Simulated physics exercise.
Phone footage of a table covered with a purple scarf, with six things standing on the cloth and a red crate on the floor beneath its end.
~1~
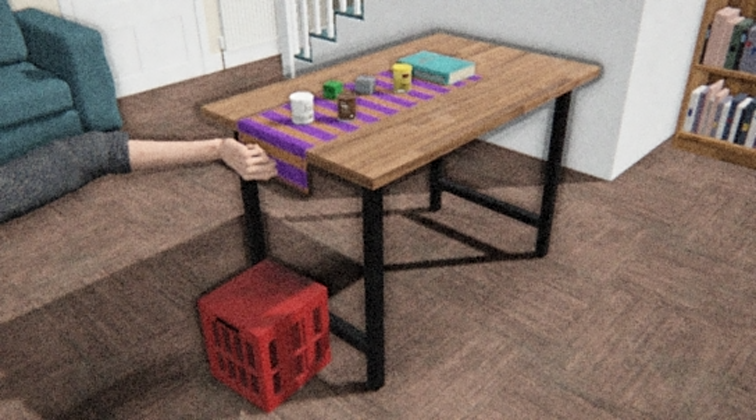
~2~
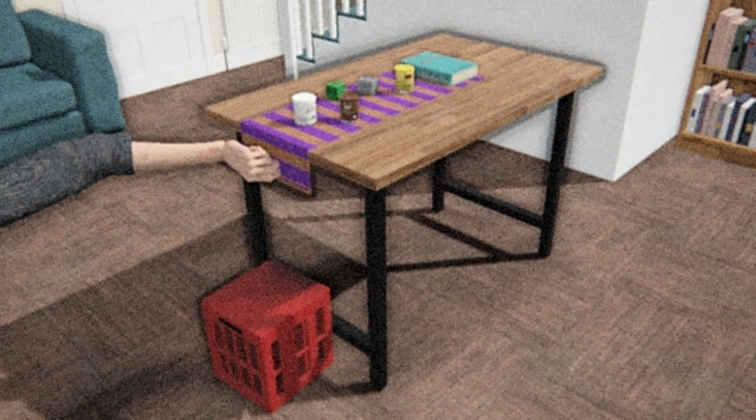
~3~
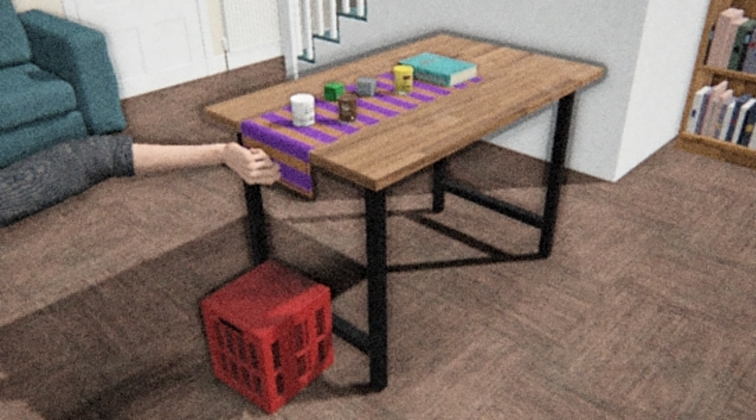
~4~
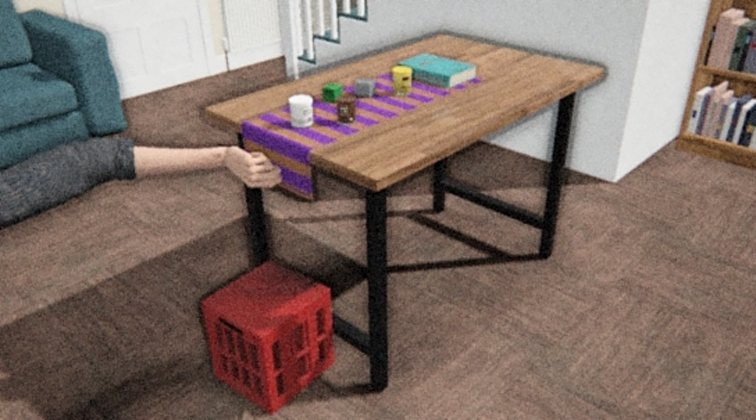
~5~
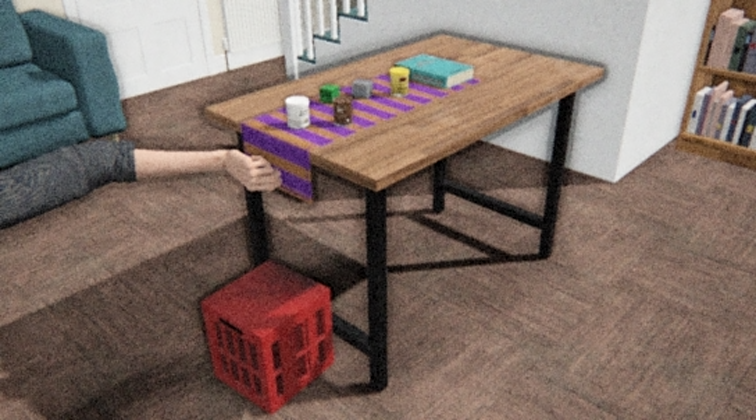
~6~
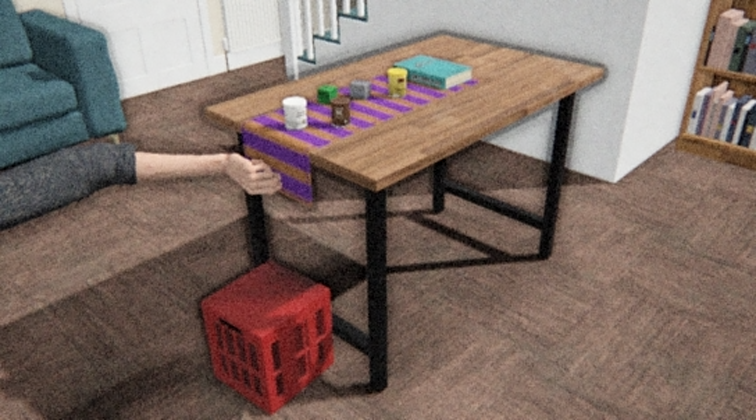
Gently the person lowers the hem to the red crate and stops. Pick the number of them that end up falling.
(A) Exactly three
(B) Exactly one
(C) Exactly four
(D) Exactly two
Exactly three.
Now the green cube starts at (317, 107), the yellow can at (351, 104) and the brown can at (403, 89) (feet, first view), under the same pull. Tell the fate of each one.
Result - green cube: Down; yellow can: Down; brown can: Still up.
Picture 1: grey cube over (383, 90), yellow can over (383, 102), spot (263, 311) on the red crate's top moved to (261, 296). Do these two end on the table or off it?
The grey cube stays aboard, and the yellow can stays aboard.
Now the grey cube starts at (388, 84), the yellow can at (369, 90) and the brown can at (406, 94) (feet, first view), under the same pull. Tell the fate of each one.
The grey cube stays put; the yellow can stays put; the brown can stays put.
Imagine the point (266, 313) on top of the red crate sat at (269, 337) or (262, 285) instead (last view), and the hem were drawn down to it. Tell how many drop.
First case 4, second case 2.
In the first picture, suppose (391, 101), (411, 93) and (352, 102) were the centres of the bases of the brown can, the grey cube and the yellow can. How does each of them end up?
Here's how it goes: The brown can remains in place, the grey cube remains in place and the yellow can leaves the top.
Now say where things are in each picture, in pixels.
Hem (308, 193); white can (301, 96); brown can (346, 95); green cube (333, 83); grey cube (365, 78); yellow can (402, 67); top of the crate (263, 311), in the first frame.
Hem (311, 194); white can (304, 97), in the second frame.
Hem (311, 197); brown can (347, 97), in the third frame.
Hem (313, 200); green cube (332, 86); top of the crate (266, 313), in the fourth frame.
Hem (312, 204); grey cube (362, 82), in the fifth frame.
Hem (312, 207); white can (294, 101); brown can (340, 100); green cube (327, 88); grey cube (360, 83); yellow can (397, 71), in the sixth frame.
A little later, hem near (281, 229); white can gone.
Next, hem near (283, 263); white can and brown can gone.
Later still, hem on the crate; white can, brown can and green cube gone.
When it is over, hem on the crate; white can, brown can and green cube gone. It carries off three.
